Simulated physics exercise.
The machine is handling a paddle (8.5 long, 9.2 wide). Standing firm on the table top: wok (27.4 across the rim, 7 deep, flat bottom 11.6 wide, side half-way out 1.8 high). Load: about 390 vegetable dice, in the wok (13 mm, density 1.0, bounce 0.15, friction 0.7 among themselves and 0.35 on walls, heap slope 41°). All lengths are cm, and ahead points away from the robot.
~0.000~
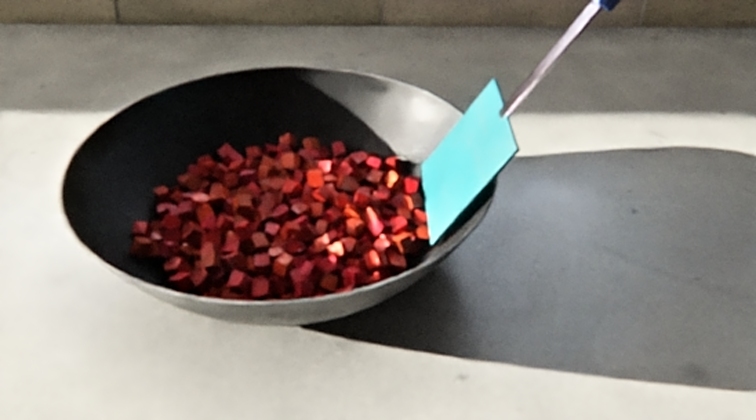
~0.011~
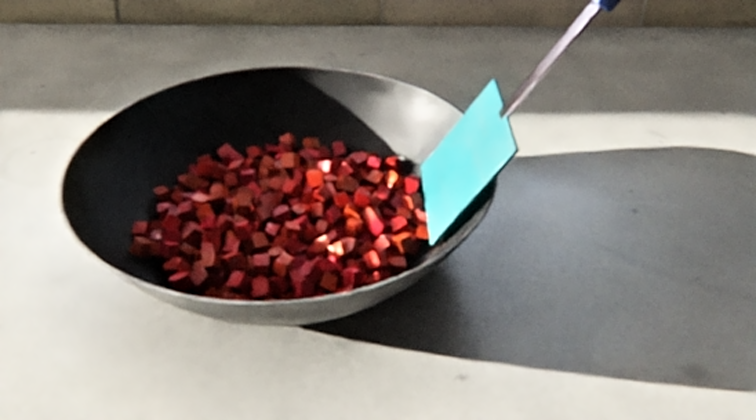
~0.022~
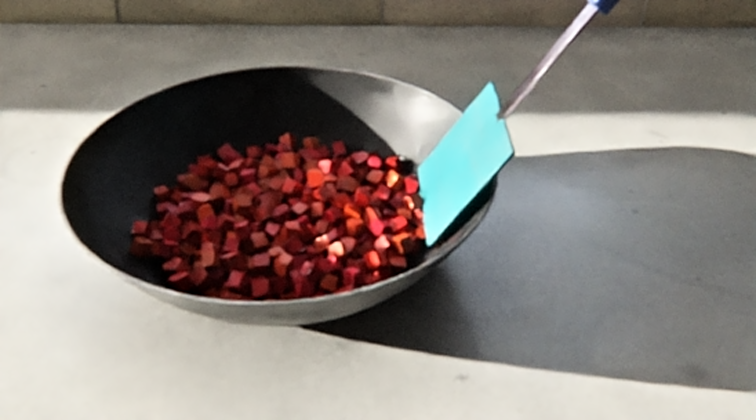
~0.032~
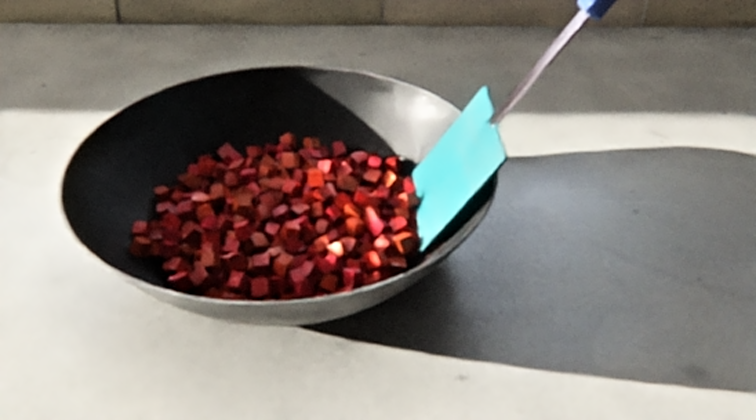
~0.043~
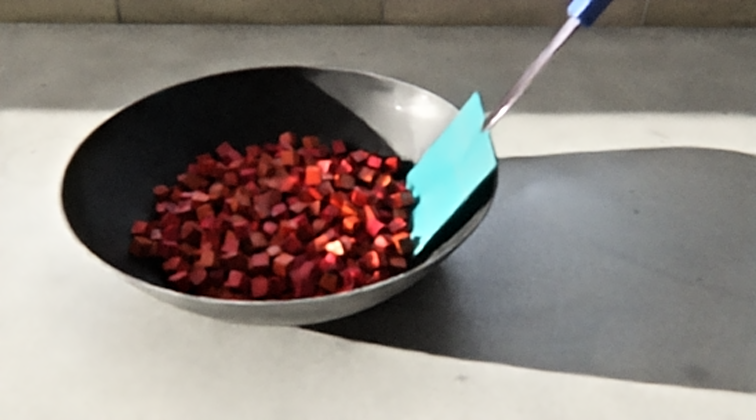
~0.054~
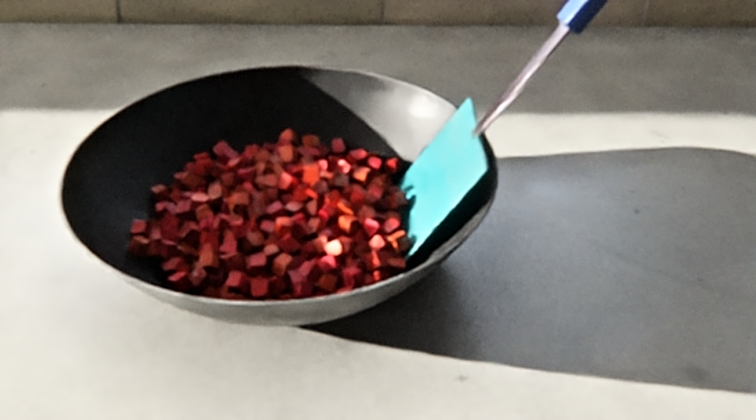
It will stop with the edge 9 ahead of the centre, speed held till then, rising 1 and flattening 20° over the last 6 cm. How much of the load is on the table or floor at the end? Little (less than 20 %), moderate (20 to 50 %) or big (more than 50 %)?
A moderate share, 20 to 50 %, ends on the table or floor.
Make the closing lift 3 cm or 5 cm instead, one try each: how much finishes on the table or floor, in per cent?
About 35 and 30 per cent.
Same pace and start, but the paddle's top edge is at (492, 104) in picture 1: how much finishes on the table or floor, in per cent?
Some 30 per cent.
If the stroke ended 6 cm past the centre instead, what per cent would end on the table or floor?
It would be near 5 per cent.
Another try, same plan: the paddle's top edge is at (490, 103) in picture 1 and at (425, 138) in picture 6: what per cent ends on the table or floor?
Some 50 per cent.
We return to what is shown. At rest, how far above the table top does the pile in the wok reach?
About 9.0 cm.
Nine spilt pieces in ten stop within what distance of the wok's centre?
About 25 cm.
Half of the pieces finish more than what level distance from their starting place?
About 11 cm.
After 0.18 s, sloping 57°, highest piece 8 above the table; 390 in the wok.
After 0.31 s, sloping 51°, highest piece 10 above the table; 373 in the wok, 17 on the blade or in flight.
After 0.57 s, sloping 37°, highest piece 9 above the table; 267 in the wok, 114 on the table or floor, 9 on the blade or in flight.
After 1.62 s, sloping 37°, highest piece 9 above the table; 267 in the wok, 123 on the table or floor.
At rest, 267 in the wok, 123 on the table or floor. That is 32 % on the table or floor.
